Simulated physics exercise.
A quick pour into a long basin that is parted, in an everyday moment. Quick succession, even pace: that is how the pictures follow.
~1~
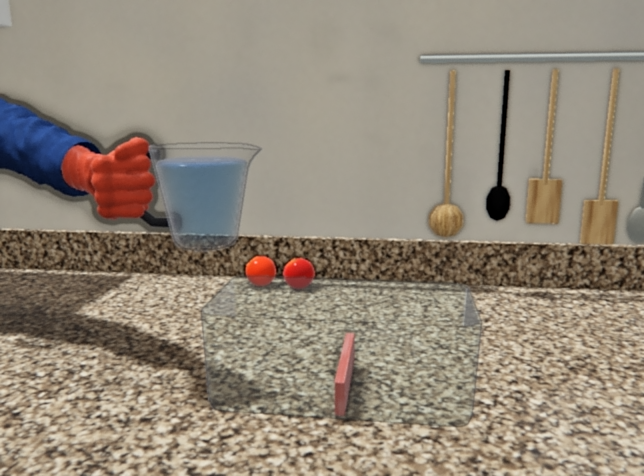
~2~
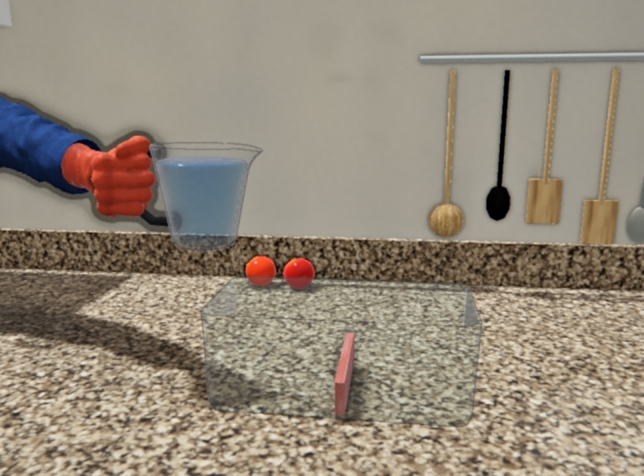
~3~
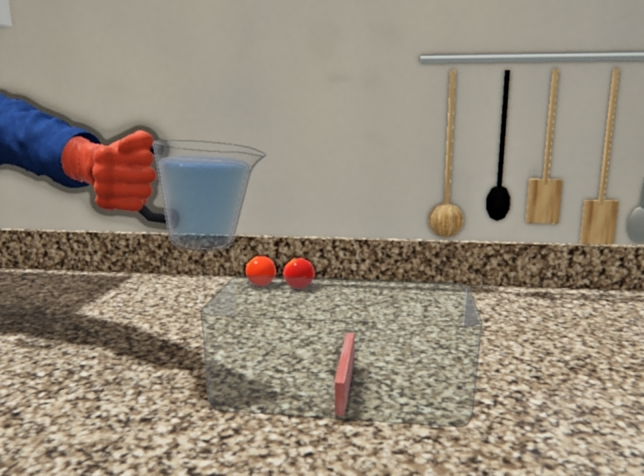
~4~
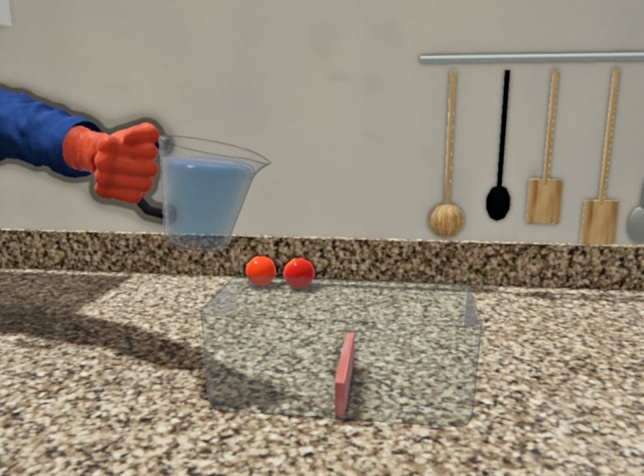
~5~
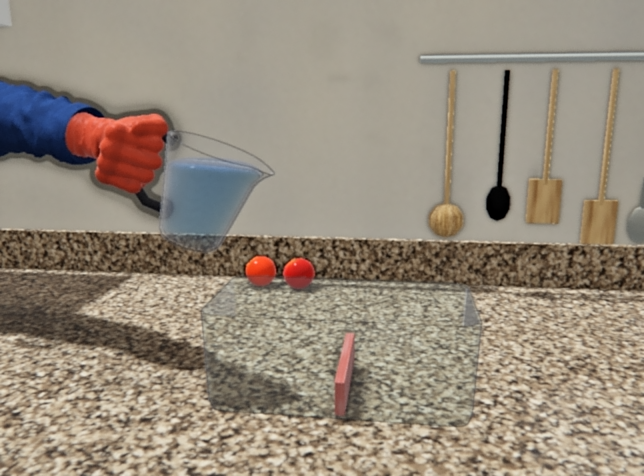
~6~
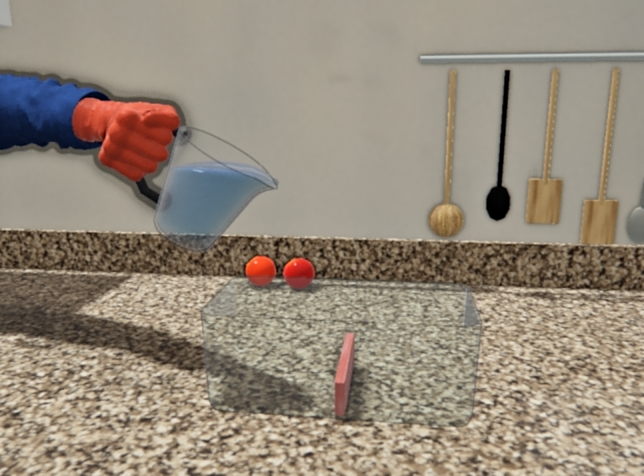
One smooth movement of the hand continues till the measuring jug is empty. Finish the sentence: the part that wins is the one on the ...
... left.
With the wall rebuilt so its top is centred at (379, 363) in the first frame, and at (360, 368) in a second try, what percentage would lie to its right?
About 10 % and 15 %.
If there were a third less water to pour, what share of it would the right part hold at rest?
Near 5 %.
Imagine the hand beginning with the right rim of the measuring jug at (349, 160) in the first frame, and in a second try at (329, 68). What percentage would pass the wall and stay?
It would come to near 95 per cent, and then near 90 per cent.
A moment on, the tilt is 90° and 50 per cent is still to pour, 25 is left of the wall and 1 right of it.
Next, the tilt is 101° and 10 per cent is still to pour, 76 is left of the wall and 2 right of it.
Then the tilt is 101° and 1 per cent is still to pour, 88 is left of the wall and 8 right of it.
Later the tilt is 101° and 0 per cent is still to pour, 88 is left of the wall and 9 right of it.
Finally, 88 per cent lies left of the wall, 9 right of it and 3 outside.
